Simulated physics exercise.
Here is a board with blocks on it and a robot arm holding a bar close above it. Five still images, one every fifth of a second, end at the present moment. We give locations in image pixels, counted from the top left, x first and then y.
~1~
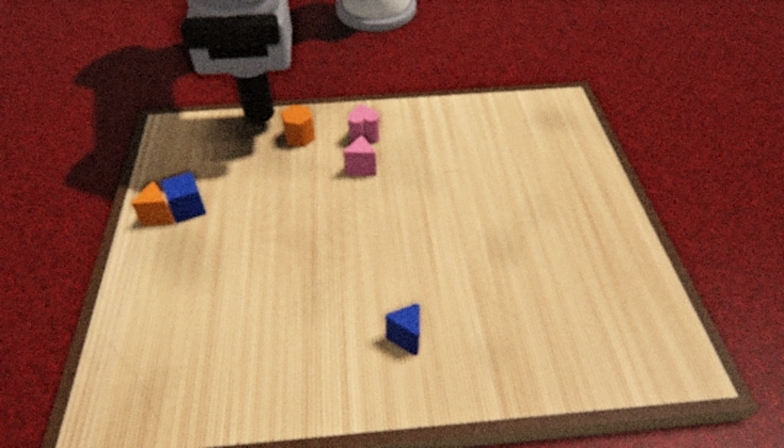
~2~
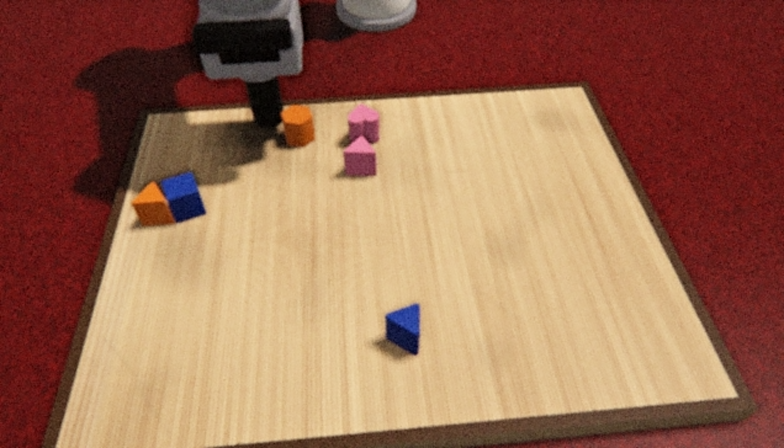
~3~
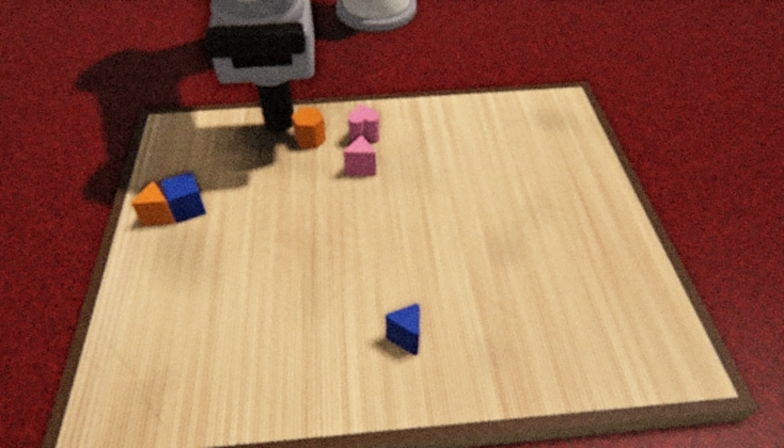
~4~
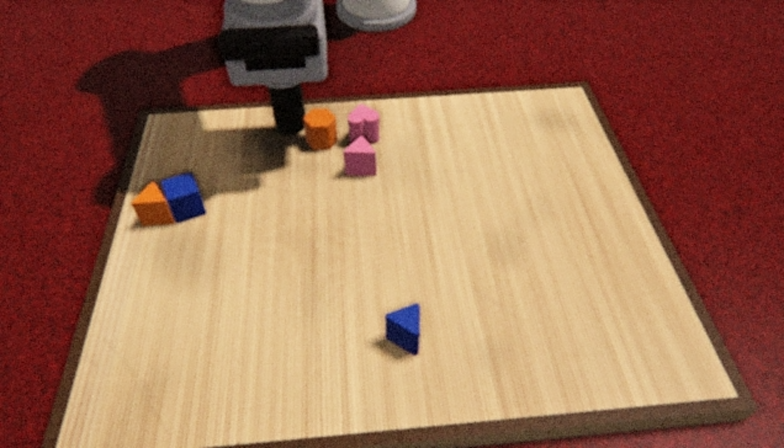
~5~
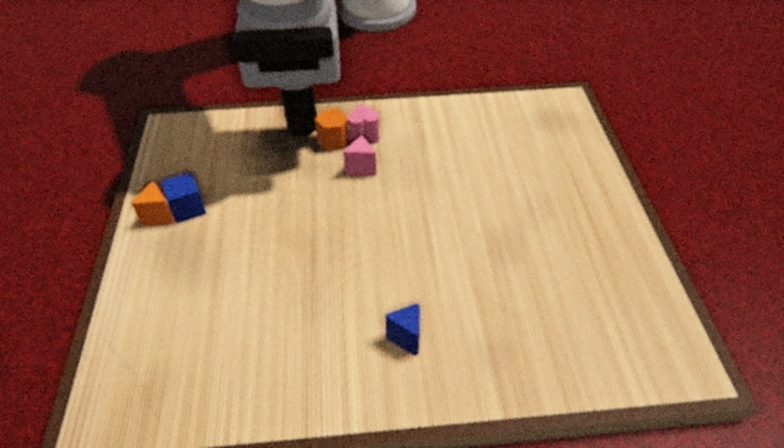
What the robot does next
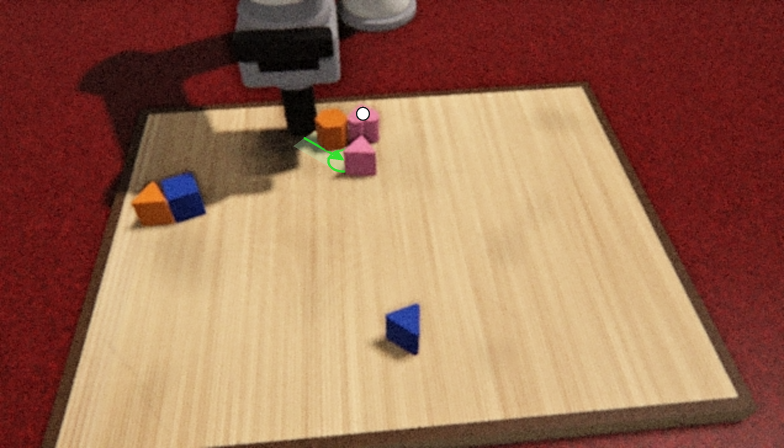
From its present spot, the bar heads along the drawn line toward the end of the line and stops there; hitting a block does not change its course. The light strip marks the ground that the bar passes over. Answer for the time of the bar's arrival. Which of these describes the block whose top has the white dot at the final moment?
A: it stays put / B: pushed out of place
Correct choice: B.
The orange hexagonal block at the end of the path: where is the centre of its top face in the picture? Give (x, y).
Top centre: (371, 126).
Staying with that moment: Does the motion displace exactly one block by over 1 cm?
My answer is no.
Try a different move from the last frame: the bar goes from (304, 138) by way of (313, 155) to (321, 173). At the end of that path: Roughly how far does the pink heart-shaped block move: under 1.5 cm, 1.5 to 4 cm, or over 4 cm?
Net shift: Below 1.5 cm.
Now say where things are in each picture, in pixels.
Bar's lower end (260, 115); orange hexagonal block (296, 114); pink triangular block (360, 146); pink heart-shaped block (363, 114), in the first picture.
Bar (270, 120); blocks still, in the second picture.
Bar (280, 123); orange hexagonal block (307, 116), in the third picture.
Bar (291, 126); orange hexagonal block (319, 117), in the fourth picture.
Bar (303, 127); orange hexagonal block (331, 117); pink triangular block (360, 146); pink heart-shaped block (363, 114), in the fifth picture.
Drawn move, from (304, 138) directly to (344, 160); the dot is on the pink heart-shaped block.
On the path given first. Halfway along, bar (323, 138); orange hexagonal block (352, 122), turned 35° anticlockwise; pink heart-shaped block (379, 112).
At the end, bar (343, 150); orange hexagonal block (371, 126), turned 65° anticlockwise; pink triangular block (363, 148), turned 15° clockwise; pink heart-shaped block (389, 109), turned 30° anticlockwise.
